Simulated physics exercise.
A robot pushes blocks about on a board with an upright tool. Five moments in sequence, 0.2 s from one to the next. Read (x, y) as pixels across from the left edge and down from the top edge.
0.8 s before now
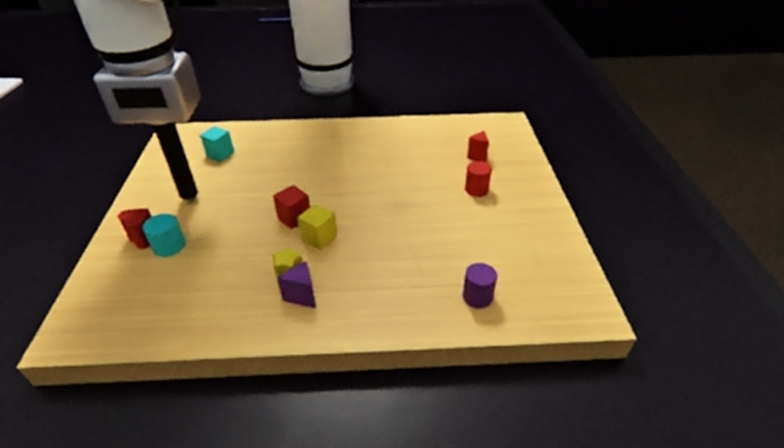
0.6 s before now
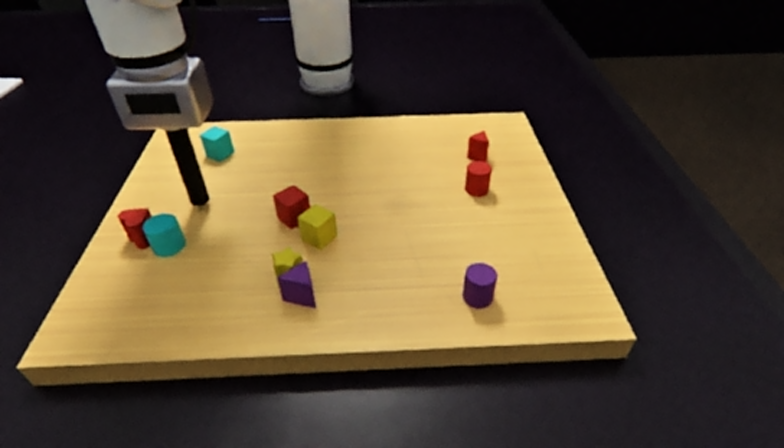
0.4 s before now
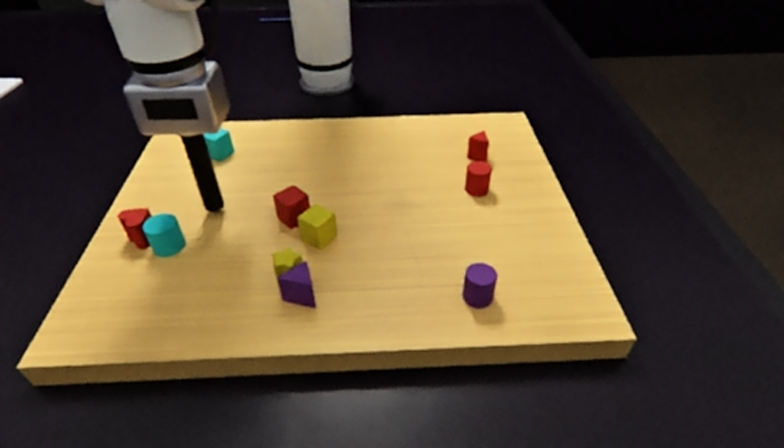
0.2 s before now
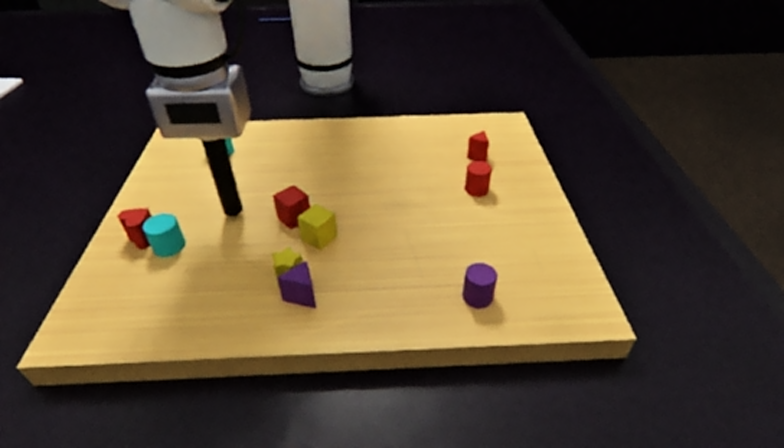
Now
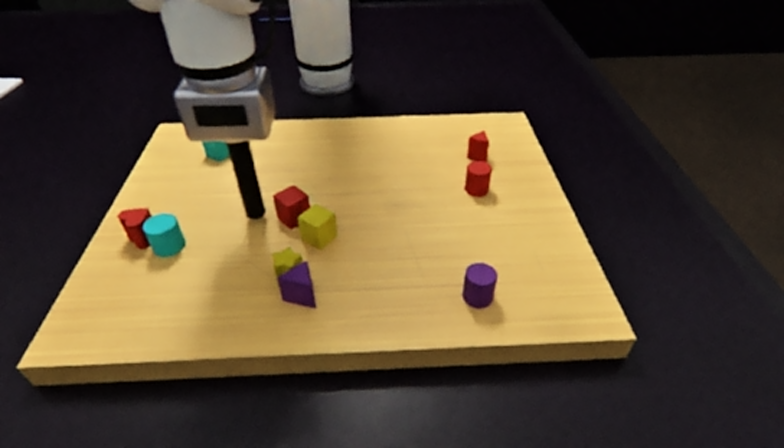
At first, a robot arm holds a dark upright tool near the left side of a wooden board scattered with small colored blocks. The tool then glides steadily rightward and slightly toward the viewer, drawing close to the left of the red cube beside a yellow one, while every block stays still.
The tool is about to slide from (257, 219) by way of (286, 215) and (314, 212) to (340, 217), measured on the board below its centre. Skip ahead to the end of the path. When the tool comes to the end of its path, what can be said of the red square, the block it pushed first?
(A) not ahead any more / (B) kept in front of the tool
B.
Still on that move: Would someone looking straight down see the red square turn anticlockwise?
No, I don't think so.
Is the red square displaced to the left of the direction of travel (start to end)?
Final answer: No.
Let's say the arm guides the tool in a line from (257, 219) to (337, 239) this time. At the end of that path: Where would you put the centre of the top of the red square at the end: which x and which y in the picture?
My best guess is (308, 192).
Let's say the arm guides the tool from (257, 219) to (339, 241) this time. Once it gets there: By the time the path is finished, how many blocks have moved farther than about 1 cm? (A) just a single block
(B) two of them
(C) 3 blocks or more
The answer is B.
On the path given first. One third of the way, tool at (285, 209); red square at (309, 195), turned 15° clockwise.
Two thirds of the way, tool at (313, 207); red square at (331, 196), turned 55° clockwise.
At the end, tool at (339, 211); red square at (354, 204), turned 85° clockwise; yellow square unmoved.
